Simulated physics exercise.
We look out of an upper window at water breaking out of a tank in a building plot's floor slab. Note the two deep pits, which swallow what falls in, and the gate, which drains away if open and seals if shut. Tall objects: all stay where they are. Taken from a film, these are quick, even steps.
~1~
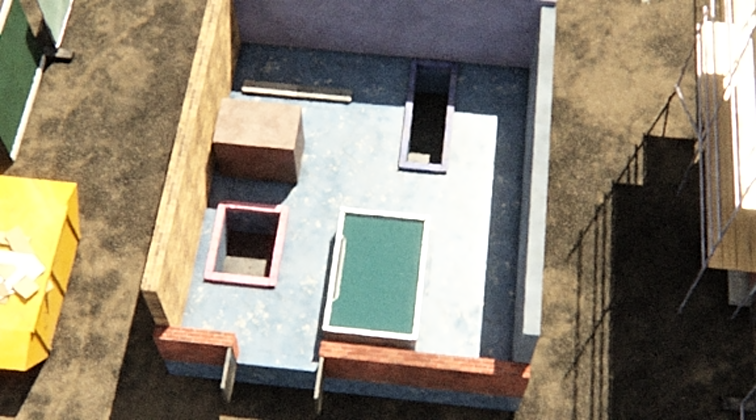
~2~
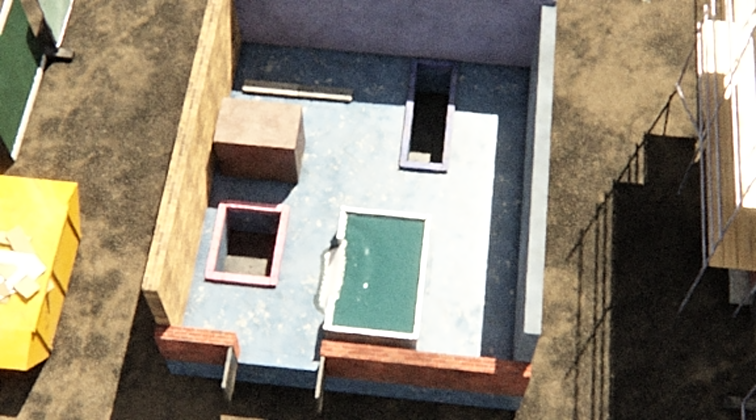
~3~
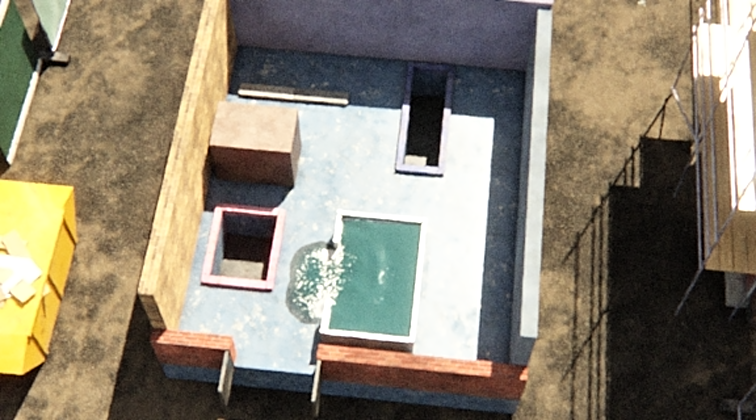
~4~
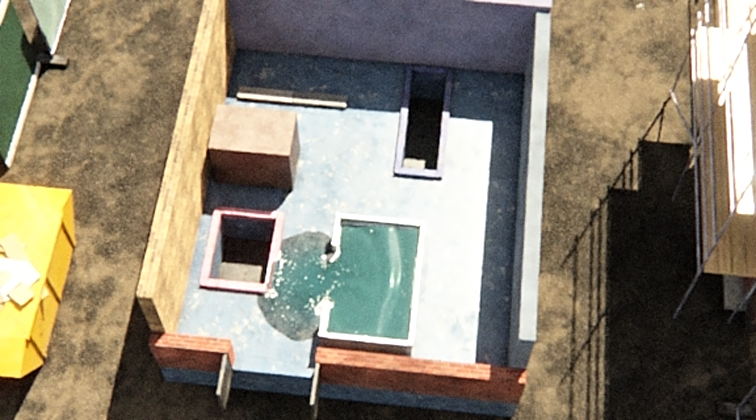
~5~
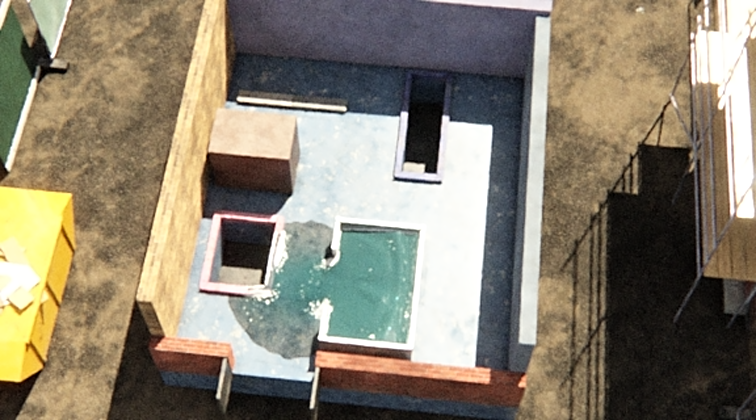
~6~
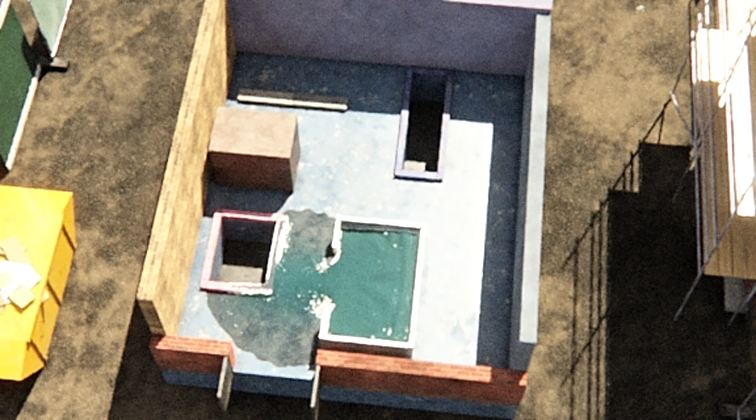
Green water bursts through the left side of a tank and spreads left across the floor.
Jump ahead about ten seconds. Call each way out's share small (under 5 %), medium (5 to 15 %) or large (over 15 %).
Small, medium or large: The gate gets a large share; the pink pit gets a large share; the blue pit gets a small share.
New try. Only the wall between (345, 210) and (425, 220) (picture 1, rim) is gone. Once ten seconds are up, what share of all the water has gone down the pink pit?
Per cent: Pink 0.
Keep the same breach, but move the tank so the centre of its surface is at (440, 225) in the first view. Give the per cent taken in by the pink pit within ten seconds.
I'd put the pink pit at 15 % of the whole.
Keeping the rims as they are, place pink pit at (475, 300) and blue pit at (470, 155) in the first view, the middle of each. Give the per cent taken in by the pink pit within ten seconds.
Note: Pink pit, 0 percent.
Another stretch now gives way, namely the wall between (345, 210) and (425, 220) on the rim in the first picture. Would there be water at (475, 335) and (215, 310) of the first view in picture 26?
In the order asked: Out of reach, out of reach.
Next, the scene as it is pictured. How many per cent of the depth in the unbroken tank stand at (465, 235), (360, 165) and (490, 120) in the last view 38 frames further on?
My figures are about 0, 4 and 0 percent.
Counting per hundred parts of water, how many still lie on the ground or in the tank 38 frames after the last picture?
My reckoning gives about 64 %.
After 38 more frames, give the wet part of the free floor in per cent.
Some 50 in a hundred.
A moment on, water covers 15 % of the floor; the gate 0 %, the pink pit 10 %, the blue pit 0 %.
Next, water covers 25 % of the floor; the gate 1 %, the pink pit 17 %, the blue pit 0 %.
Then, water covers 35 % of the floor; the gate 3 %, the pink pit 22 %, the blue pit 0 %.
Later, water covers 50 % of the floor; the gate 11 %, the pink pit 25 %, the blue pit 0 %.
In the end, water covers 55 % of the floor; the gate 21 %, the pink pit 25 %, the blue pit 0 %.
